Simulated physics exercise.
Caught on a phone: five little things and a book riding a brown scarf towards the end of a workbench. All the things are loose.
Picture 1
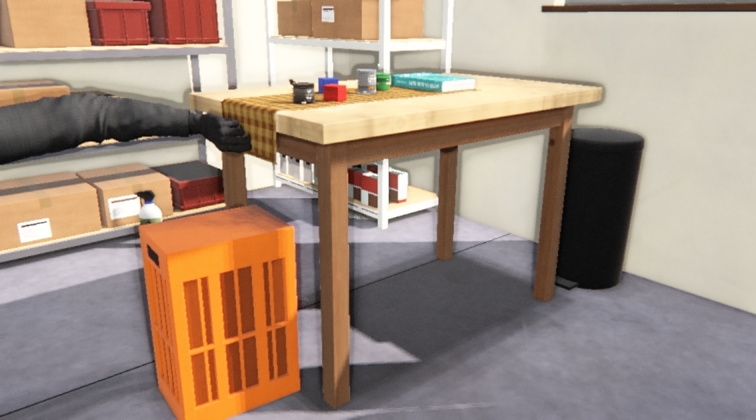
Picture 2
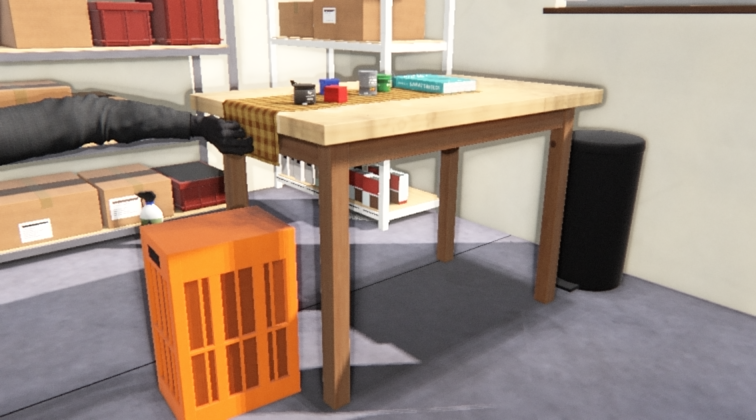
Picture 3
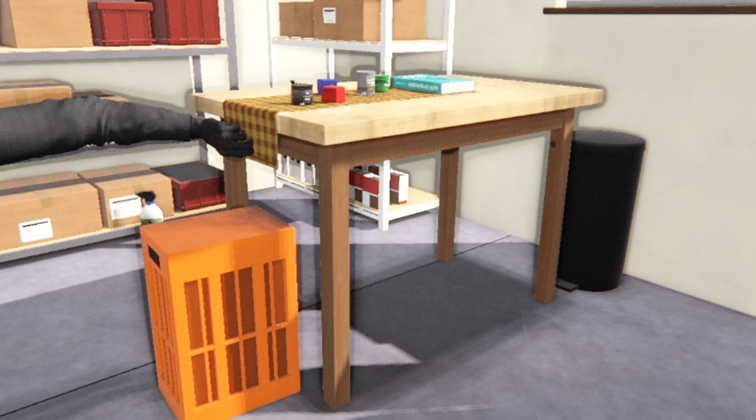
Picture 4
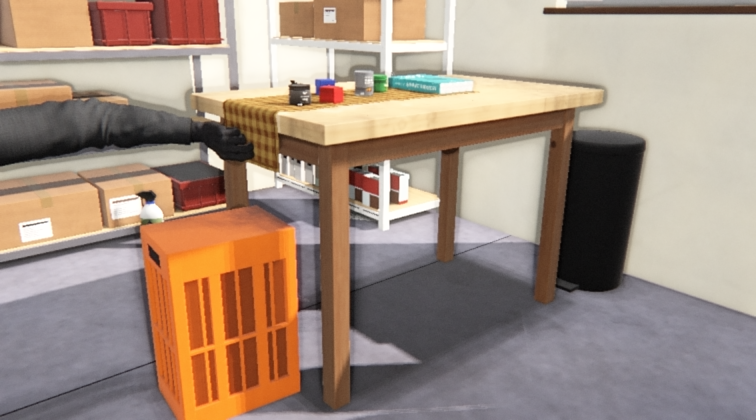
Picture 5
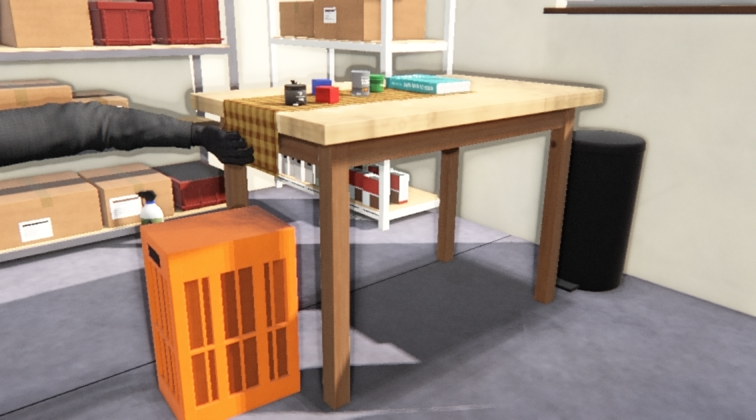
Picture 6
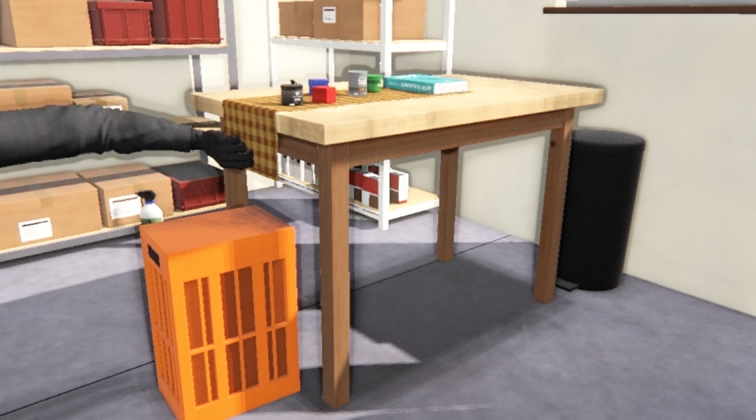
Storeroom workbench, a dark-sleeved arm slowly drawing a checked cloth slightly left over the table edge, small pots, cubes and book creeping along.
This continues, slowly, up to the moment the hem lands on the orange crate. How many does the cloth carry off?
It carries off one.
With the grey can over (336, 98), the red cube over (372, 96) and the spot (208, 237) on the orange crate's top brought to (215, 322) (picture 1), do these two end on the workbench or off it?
The grey can falls, the red cube falls.
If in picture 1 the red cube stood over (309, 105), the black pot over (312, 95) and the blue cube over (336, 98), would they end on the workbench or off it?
The red cube falls; the black pot survives; the blue cube stays on.
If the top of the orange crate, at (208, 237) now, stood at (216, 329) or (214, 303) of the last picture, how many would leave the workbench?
In that case 4 and 3.
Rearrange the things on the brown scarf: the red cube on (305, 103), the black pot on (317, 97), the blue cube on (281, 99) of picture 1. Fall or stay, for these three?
The red cube falls, the black pot does not fall, the blue cube falls.
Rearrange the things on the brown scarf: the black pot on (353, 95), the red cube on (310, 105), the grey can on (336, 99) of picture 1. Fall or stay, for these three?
The black pot stays on; the red cube is carried off; the grey can survives.
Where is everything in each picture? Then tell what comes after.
The first picture shows hem (277, 165); black pot (303, 83); red cube (335, 85); blue cube (328, 78); grey can (367, 70); green pot (381, 74); top of the crate (208, 237).
The second picture shows hem (279, 166); black pot (304, 84).
The third picture shows hem (278, 169); red cube (333, 87).
The fourth picture shows hem (280, 173); blue cube (325, 79); top of the crate (209, 237).
The fifth picture shows hem (278, 178); grey can (360, 71).
The sixth picture shows hem (279, 181); black pot (292, 85); red cube (324, 87); blue cube (318, 79); grey can (358, 71); green pot (373, 75).
Soon after, hem near (252, 189); all still up.
After that, hem on the crate; all still up.
And then, hem on the crate; black pot gone.
In the end, hem on the crate; black pot gone. The answer is one.
